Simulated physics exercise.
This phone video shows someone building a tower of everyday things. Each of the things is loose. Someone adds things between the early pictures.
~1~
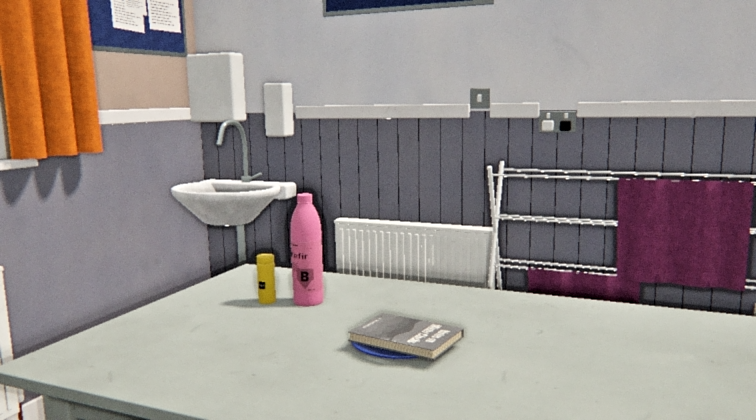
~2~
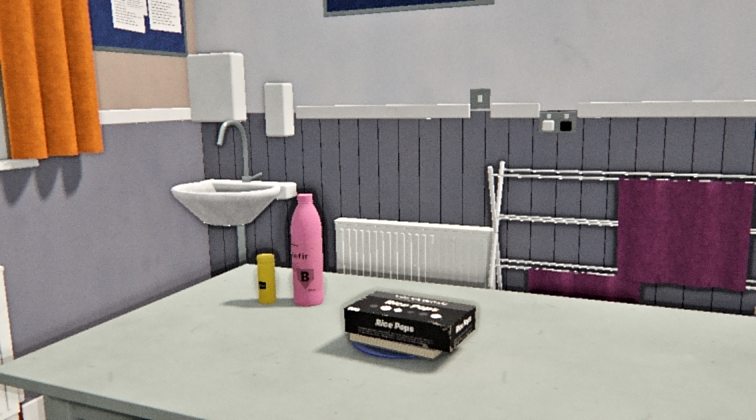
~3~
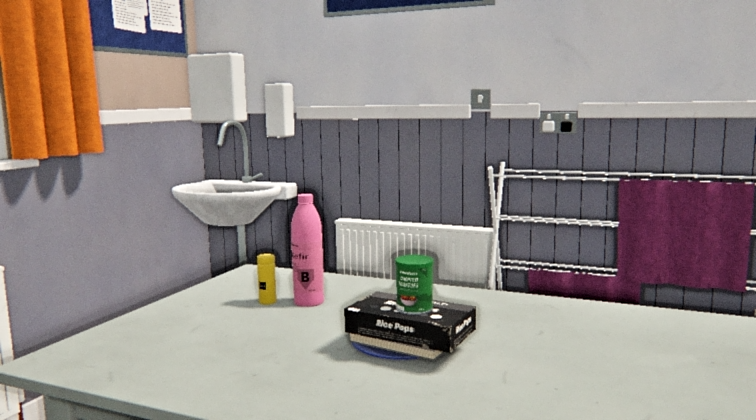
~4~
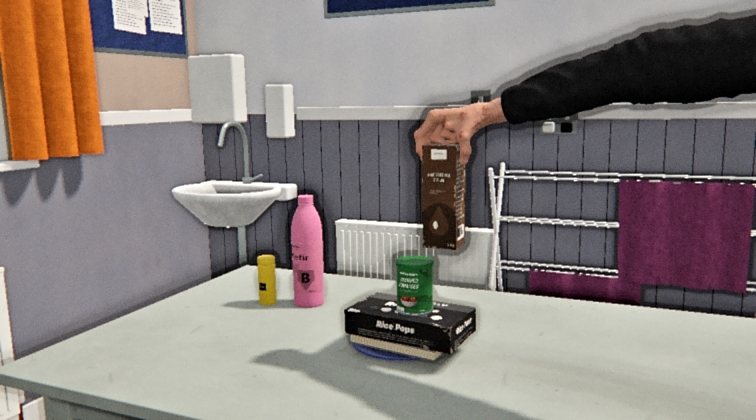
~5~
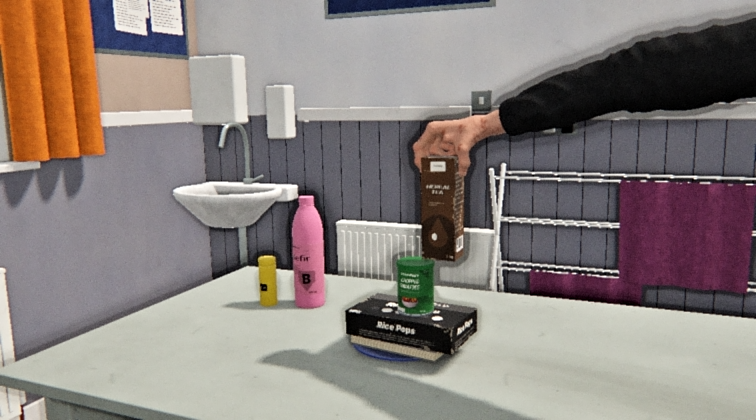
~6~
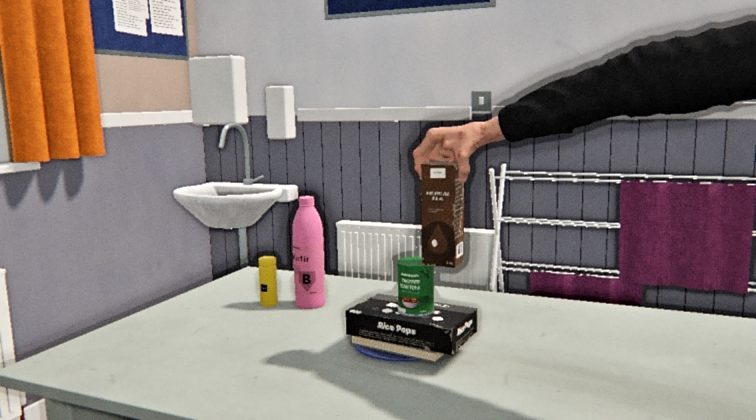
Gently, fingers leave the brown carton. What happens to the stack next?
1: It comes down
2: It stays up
It comes down (1).
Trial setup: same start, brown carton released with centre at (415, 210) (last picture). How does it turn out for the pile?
In the end the pile does not fall.
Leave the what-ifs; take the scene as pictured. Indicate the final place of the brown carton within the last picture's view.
Roughly pixel (477, 316) in the last picture.
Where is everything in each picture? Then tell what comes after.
The last thing is not in view yet; grey book (406, 334), in the first picture.
The last thing is not in view yet, in the second picture.
The last thing is not in view yet; pink bottle (307, 250), in the third picture.
On its way; brown carton (444, 196), in the fourth picture.
On its way; brown carton (443, 207); green pot (416, 286), in the fifth picture.
In place under the hand; brown carton (443, 214); pink bottle (308, 252), in the sixth picture.
Then, 0.40 s after the last picture, brown carton now fallen.
Then, 0.70 s after the last picture, things are still on the move.
Then, 1.50 s after the last picture, as before.
At rest, fallen, brown carton; the other 6 in place. Seen from the same camera at the end, brown carton near (477, 316). The pile comes apart.
